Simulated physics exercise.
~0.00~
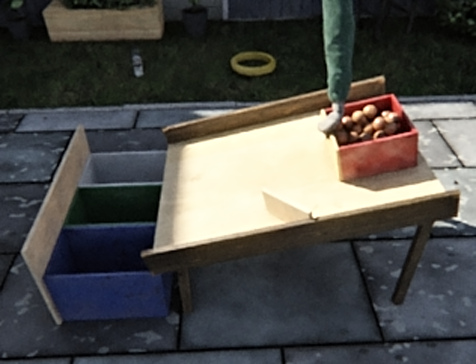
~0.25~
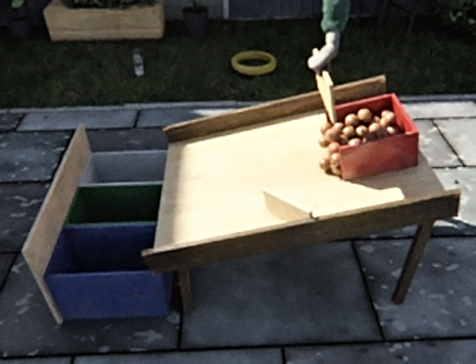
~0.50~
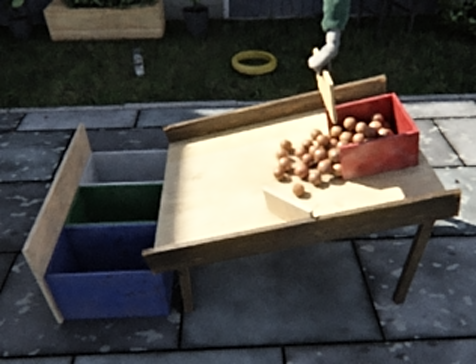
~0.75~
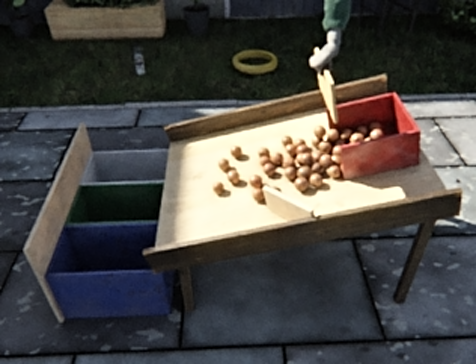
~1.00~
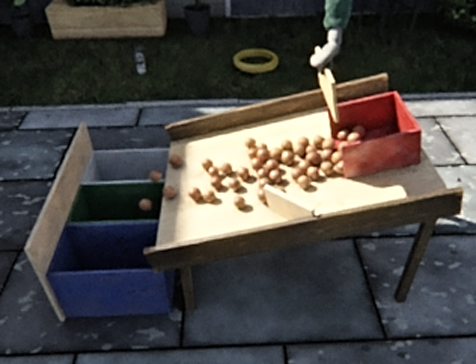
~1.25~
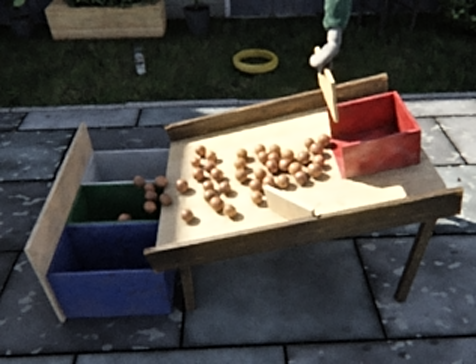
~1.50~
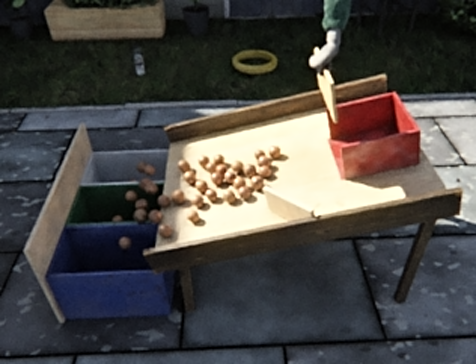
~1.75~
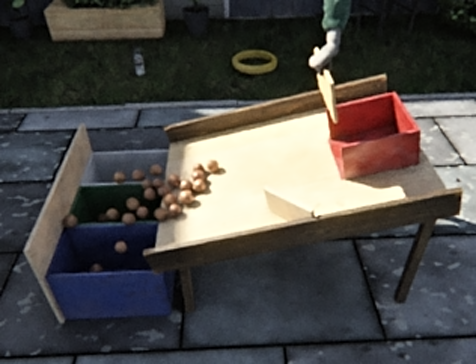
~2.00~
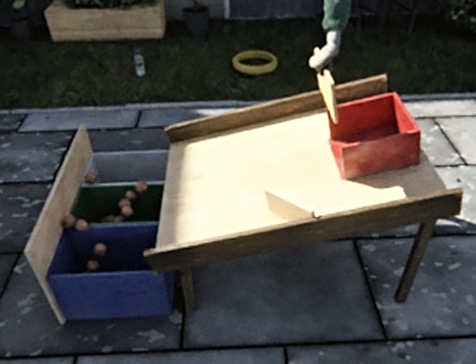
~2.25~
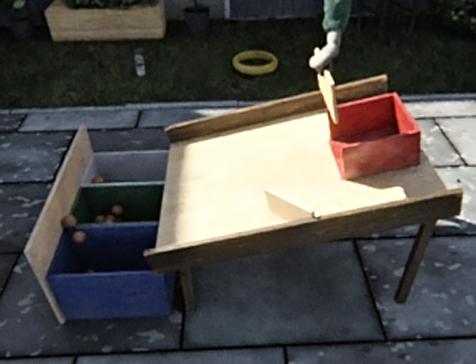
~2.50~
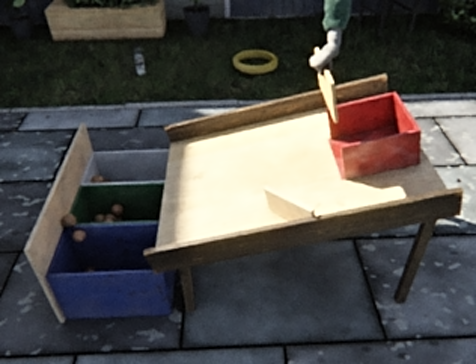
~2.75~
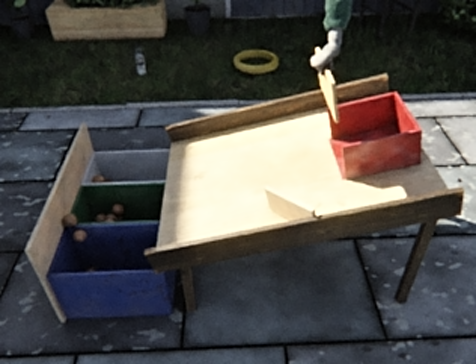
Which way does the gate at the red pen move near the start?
The gate moves up, held by the green-sleeved arm, and it stays raised above the table.
